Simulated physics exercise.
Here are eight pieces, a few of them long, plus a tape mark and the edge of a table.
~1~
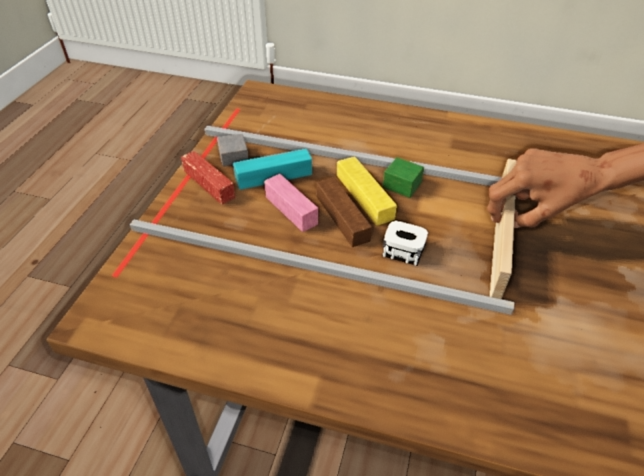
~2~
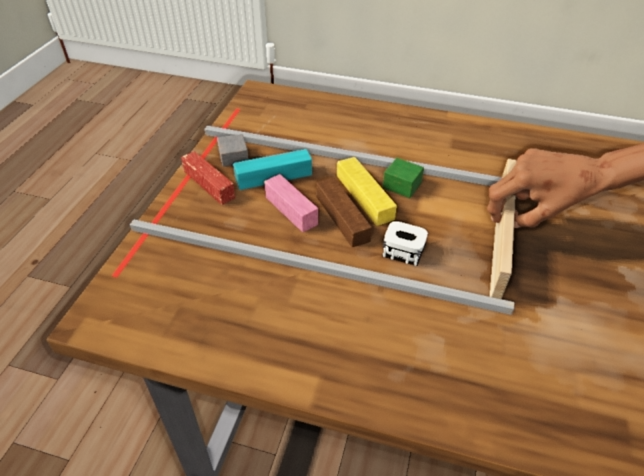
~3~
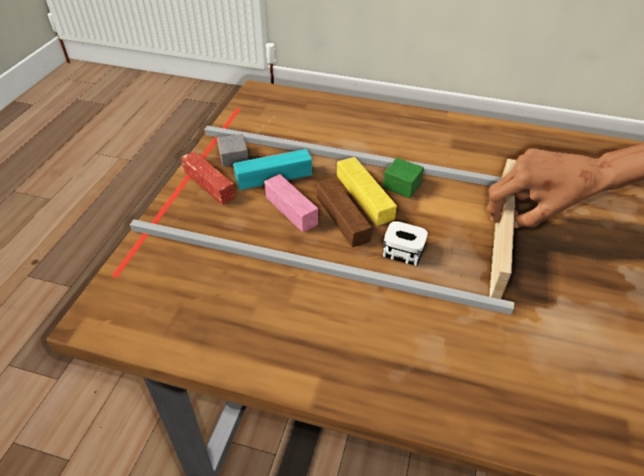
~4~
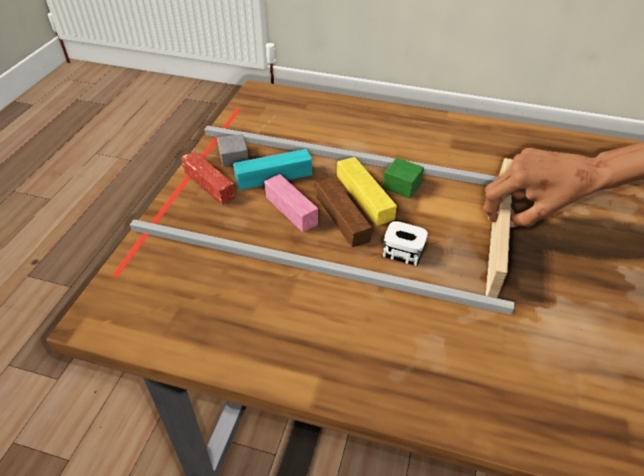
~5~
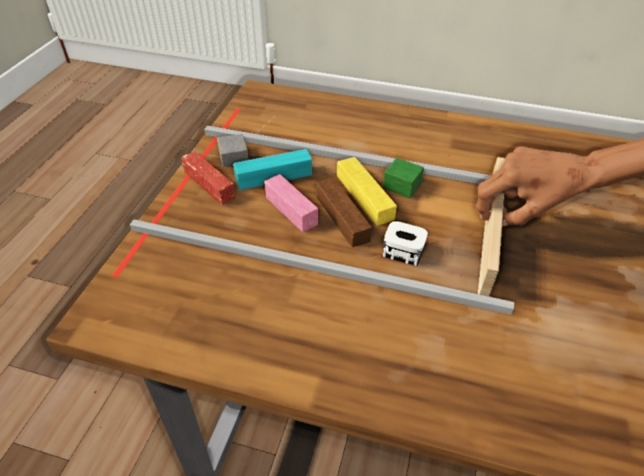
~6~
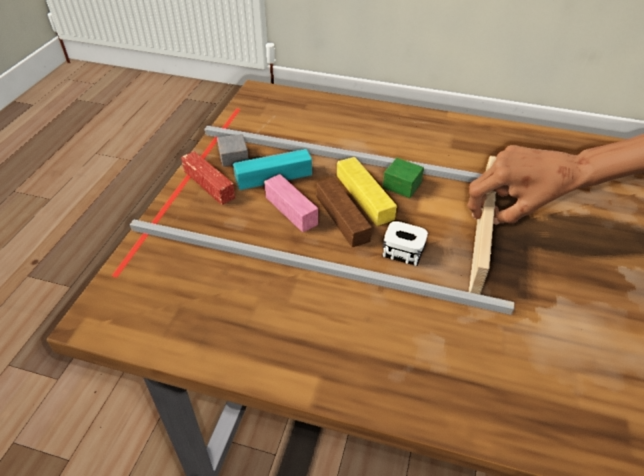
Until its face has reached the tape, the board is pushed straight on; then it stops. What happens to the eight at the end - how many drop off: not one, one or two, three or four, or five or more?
Dropped: Five or more.
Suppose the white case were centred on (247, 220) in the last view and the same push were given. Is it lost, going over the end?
Lab note: It goes off the edge.
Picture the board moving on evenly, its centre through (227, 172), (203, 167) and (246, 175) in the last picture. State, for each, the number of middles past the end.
4; 5; 3.
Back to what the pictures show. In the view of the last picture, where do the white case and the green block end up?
The white case ends up near (149, 196), and the green block near (193, 141).
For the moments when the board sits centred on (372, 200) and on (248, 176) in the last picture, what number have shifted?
By the first moment it's 5, by the second it's 8.
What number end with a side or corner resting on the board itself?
2 touch it.
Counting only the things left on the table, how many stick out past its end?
The total would be 2.
Early on, none off yet; red bar at rest near (208, 177); grey block at rest near (233, 150); turquoise stick moving near (267, 169).
Finally, the number that fall off is five or more; lost, yellow bar, brown bar, pink bar, turquoise stick, grey block and red bar.
